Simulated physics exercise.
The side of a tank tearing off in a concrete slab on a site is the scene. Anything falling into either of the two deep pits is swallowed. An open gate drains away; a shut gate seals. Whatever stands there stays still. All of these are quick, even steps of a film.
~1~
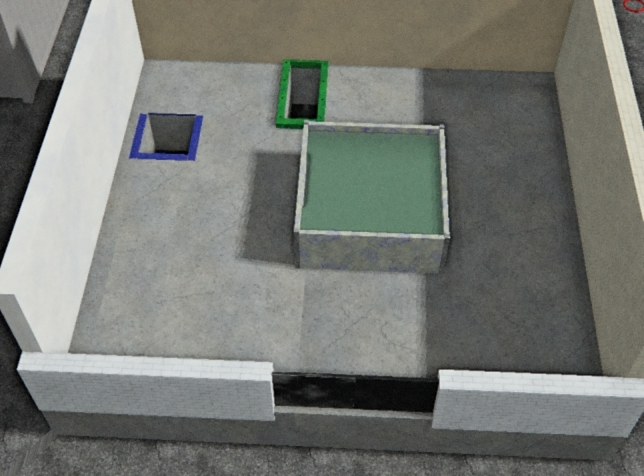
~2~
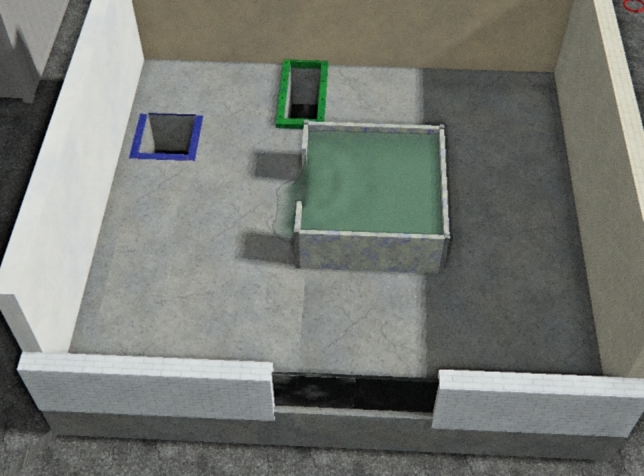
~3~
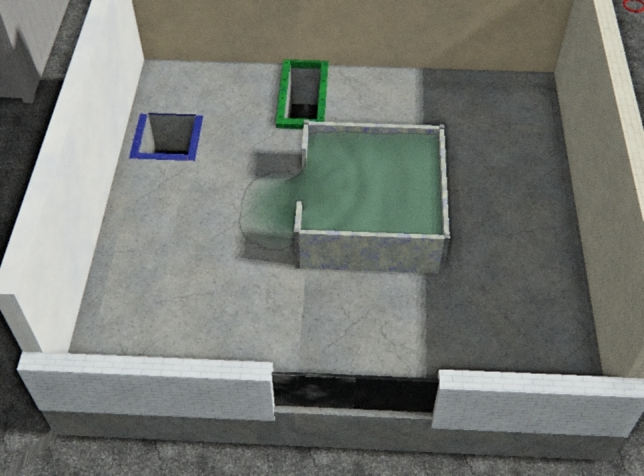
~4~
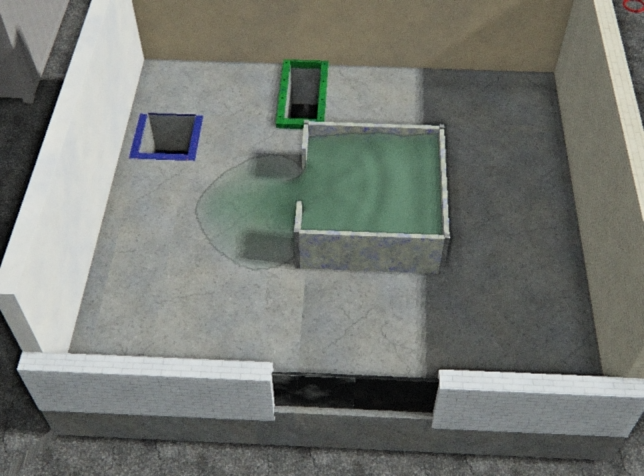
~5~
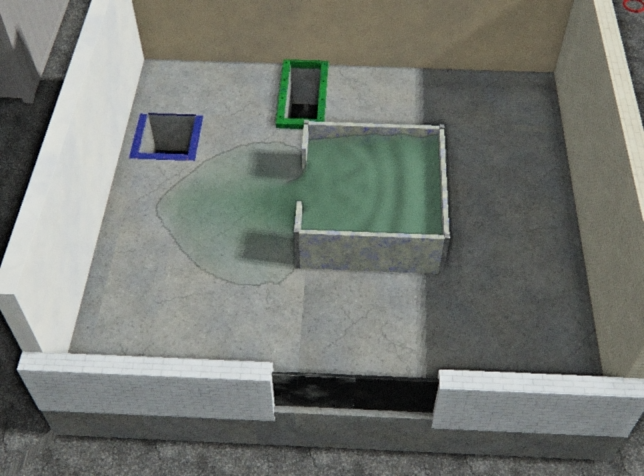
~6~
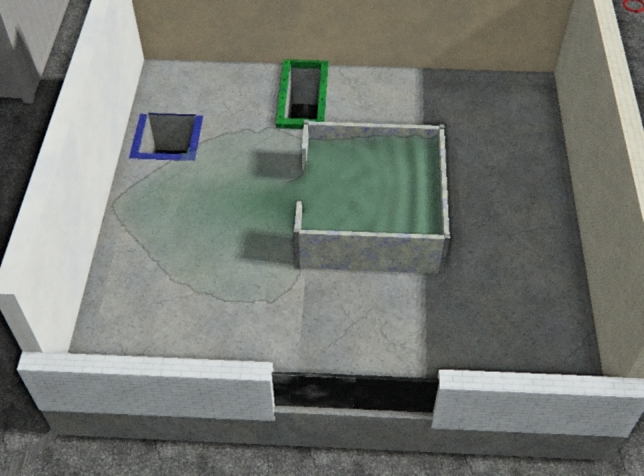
A square tank of green water stands right of centre on a walled grey concrete slab, seen from above at a fixed angle. A blue-edged opening lies to the left, a green-edged one behind the tank, and a gap breaks the pale front wall. The tank's left side opens, and water pours out leftward, spreading in a widening, rounded sheet while ripples cross the tank.
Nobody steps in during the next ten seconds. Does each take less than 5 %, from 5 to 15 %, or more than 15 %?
As I see it, the gate never reaches five per cent. The blue pit clears fifteen per cent. The green pit never reaches five per cent.
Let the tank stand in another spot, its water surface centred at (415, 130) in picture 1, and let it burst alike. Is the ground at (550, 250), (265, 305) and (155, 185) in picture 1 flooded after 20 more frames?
Taking them as they were asked, they come out bone dry, bone dry, soaked.
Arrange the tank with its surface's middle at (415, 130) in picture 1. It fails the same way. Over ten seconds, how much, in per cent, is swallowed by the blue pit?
Share in the blue pit - 35 %.
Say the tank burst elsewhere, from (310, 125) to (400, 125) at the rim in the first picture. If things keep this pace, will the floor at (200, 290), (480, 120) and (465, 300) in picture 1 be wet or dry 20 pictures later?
The first would be still unwetted, the second drenched and the third still unwetted.
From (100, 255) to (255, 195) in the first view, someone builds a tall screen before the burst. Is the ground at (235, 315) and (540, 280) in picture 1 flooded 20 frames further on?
Taking them in the order asked, the first is inundated and the second is not reached.
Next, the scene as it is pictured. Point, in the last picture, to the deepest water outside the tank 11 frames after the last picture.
Deepest point: About (61, 384).
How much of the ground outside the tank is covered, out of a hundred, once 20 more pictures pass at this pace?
Estimate: Some 40 in a hundred.
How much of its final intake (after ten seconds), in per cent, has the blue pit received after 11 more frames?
Roughly 20 per cent.
A moment on, water covers 25 % of the floor; the gate 0 %, the blue pit 2 %, the green pit 0 %.
Next, water covers 35 % of the floor; the gate 0 %, the blue pit 6 %, the green pit 0 %.
Then, water covers 40 % of the floor; the gate 0 %, the blue pit 13 %, the green pit 0 %.
Later, water covers 65 % of the floor; the gate 0 %, the blue pit 22 %, the green pit 0 %.
In the end, water covers 80 % of the floor; the gate 0 %, the blue pit 29 %, the green pit 0 %.
